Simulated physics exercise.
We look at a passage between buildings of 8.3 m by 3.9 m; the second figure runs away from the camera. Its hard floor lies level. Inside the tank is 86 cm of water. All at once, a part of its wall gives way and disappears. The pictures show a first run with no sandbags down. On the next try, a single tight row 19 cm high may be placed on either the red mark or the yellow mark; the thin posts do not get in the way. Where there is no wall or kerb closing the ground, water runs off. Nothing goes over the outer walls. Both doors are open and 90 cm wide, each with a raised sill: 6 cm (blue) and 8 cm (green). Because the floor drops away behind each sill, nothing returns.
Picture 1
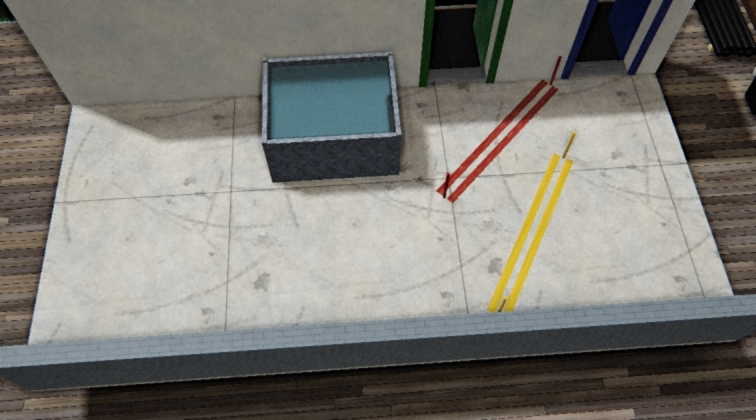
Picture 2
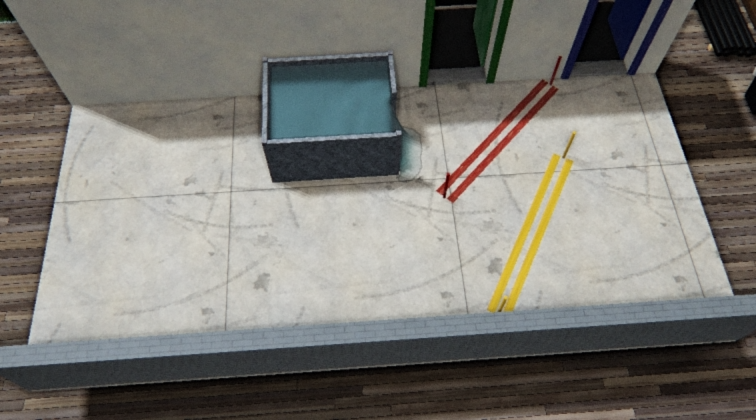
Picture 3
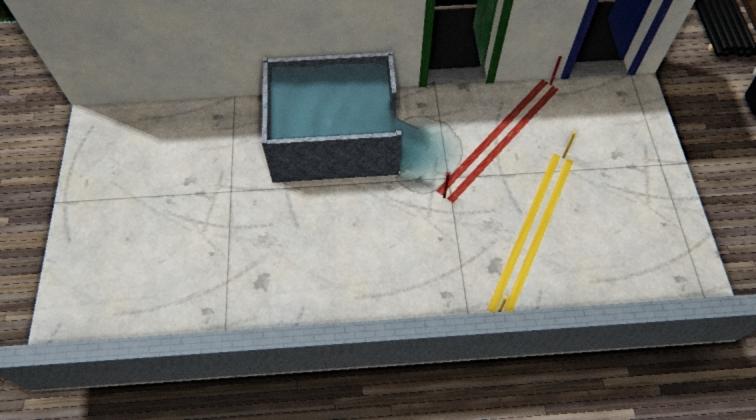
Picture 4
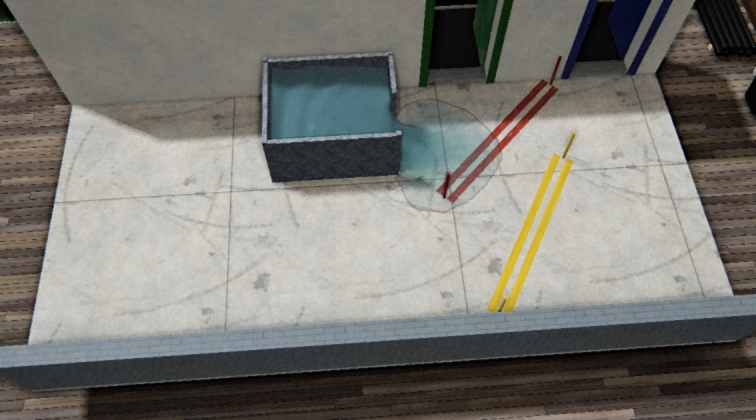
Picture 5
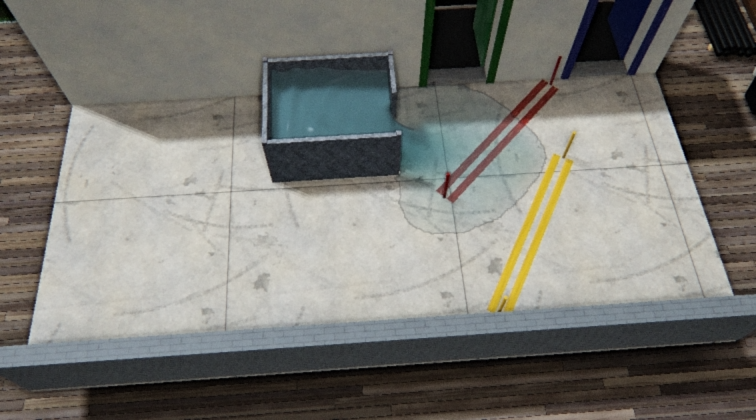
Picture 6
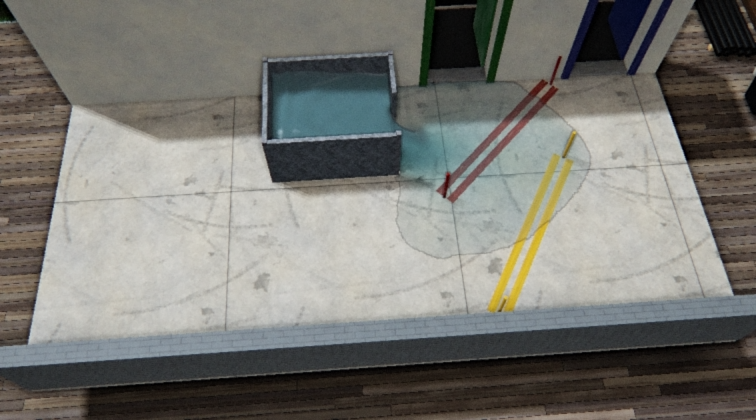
Water poured out through a gap in the right side of a dark-walled tank and spread across the pale floor in a widening, rounded sheet, passing over the red stripes and then reaching the yellow ones.
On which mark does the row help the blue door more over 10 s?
On the red mark.
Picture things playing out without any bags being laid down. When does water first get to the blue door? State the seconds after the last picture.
For the blue door it's 0.4 s.
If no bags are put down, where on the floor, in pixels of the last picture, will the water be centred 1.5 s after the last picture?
Roughly at (427, 157).
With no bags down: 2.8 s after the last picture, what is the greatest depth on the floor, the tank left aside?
Roughly 20 centimetres.
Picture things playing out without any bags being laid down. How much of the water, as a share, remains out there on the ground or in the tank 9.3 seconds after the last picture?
Roughly 28 per cent.
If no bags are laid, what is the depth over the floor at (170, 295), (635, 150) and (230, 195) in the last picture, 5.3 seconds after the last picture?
I'd estimate 0, 2 and 0 centimetres.
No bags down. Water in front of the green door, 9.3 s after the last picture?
About 2.0 cm.
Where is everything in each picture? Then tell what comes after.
The first picture shows still water, 86 cm deep, in the tank at (330, 100).
In the second picture, water pours out at (393, 137) and has run 0.4 m, to (402, 178); typically 10 cm deep outside, 86 cm at the tank's back.
In the third picture, water pours out at (393, 140) and has run 0.9 m, to (453, 139); typically 11 cm deep outside, 85 cm at the tank's back.
In the fourth picture, water pours out at (393, 141) and has run 1.4 m, to (495, 161); typically 7 cm deep outside, 77 cm at the tank's back.
In the fifth picture, the front is at (540, 155), 2.1 m from the gap at (393, 141); 3.7 m2 of floor is under water; 73 cm left at the back of the tank.
In the sixth picture, the front is at (583, 156), 2.7 m from the gap at (393, 141); 5.7 m2 of floor is under water; 73 cm left at the back of the tank.
Then, 0.7 s after the last picture water covers 45 % of the floor and is deepest (40 cm) near (401, 164) in the run without bags; in at the blue door, 0 L with no bags, 0 L with the row on red, 0 L on yellow.
Then, 1.5 s after the last picture water covers 45 % of the floor and is deepest (28 cm) near (401, 164) in the run without bags; in at the blue door, 4 L with no bags, 0 L with the row on red, 6 L on yellow.
Then, 2.8 s after the last picture water covers 45 % of the floor and is deepest (20 cm) near (401, 164) in the run without bags; in at the blue door, 8 L with no bags, 0 L with the row on red, 22 L on yellow.
Then, 5.3 s after the last picture water covers 45 % of the floor and is deepest (12 cm) near (401, 164) in the run without bags; in at the blue door, 8 L with no bags, 0 L with the row on red, 52 L on yellow.
Then, 9.3 s after the last picture water covers 35 % of the floor and is deepest (6 cm) near (401, 164) in the run without bags; in at the blue door, 8 L with no bags, 1 L with the row on red, 54 L on yellow.
